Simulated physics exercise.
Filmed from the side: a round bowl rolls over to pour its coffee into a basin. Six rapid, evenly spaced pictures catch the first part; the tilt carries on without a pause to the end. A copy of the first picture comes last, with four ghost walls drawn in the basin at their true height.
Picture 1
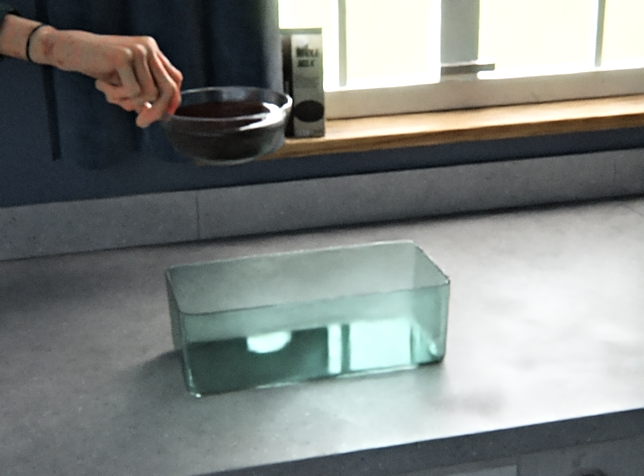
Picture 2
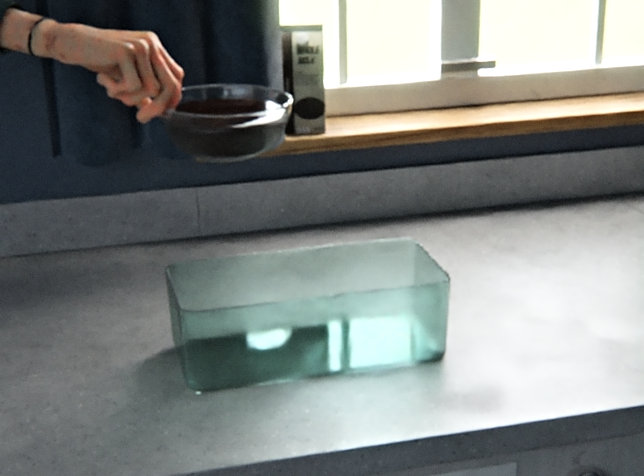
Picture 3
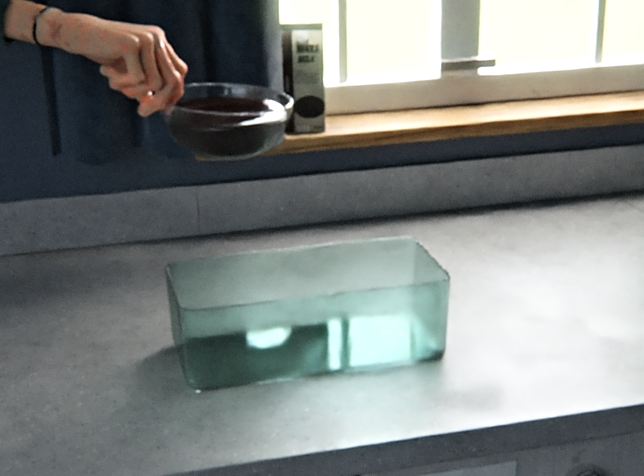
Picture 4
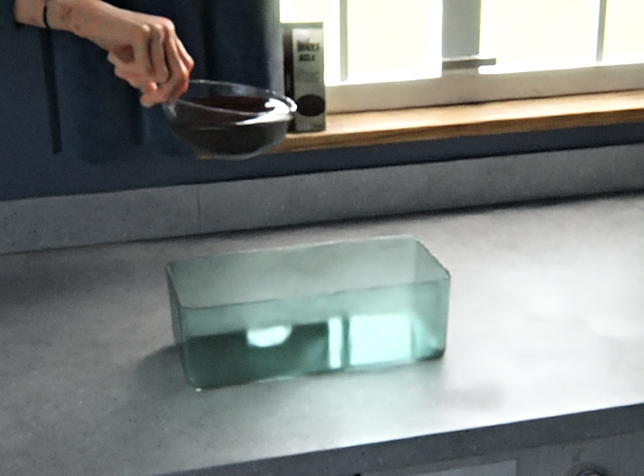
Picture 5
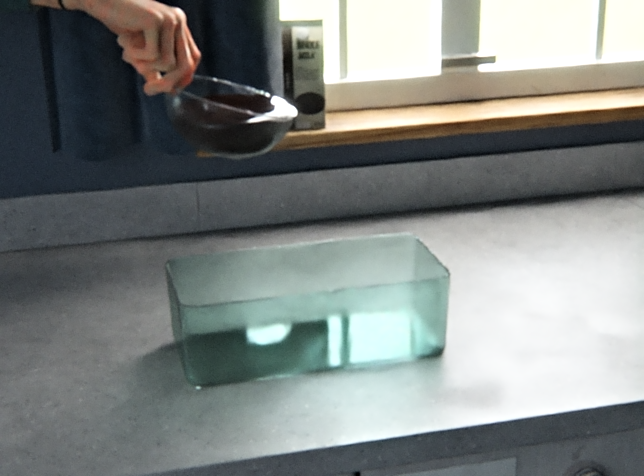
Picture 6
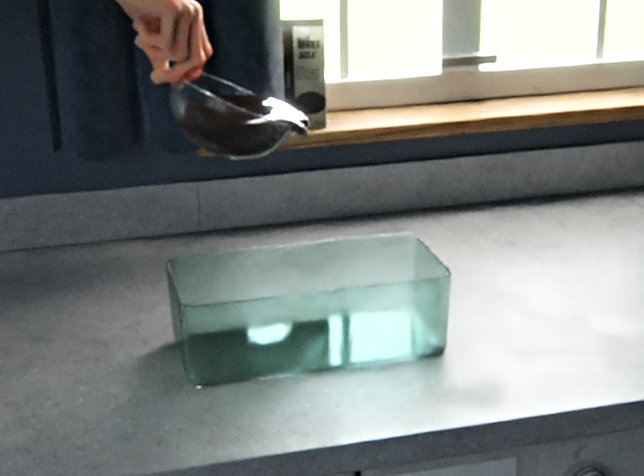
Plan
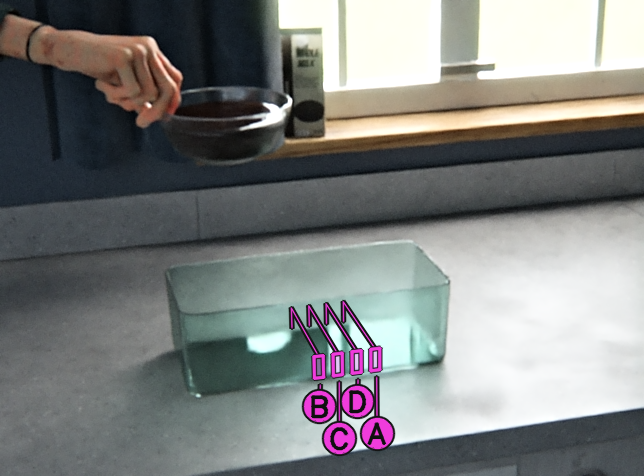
On a grey countertop by a window, a hand tilts a glass bowl of coffee rightward above a clear, greenish basin.
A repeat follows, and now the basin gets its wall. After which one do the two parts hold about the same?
It is A.
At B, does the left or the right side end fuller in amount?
The right side.
In magenta, A at (376, 377); B at (320, 384); C at (339, 382); D at (358, 379).
For place A, about 52 % ends left of the wall and 46 % right of it.
For place B, about 11 % ends left of the wall and 87 % right of it.
For place C, about 23 % ends left of the wall and 75 % right of it.
For place D, about 36 % ends left of the wall and 63 % right of it.
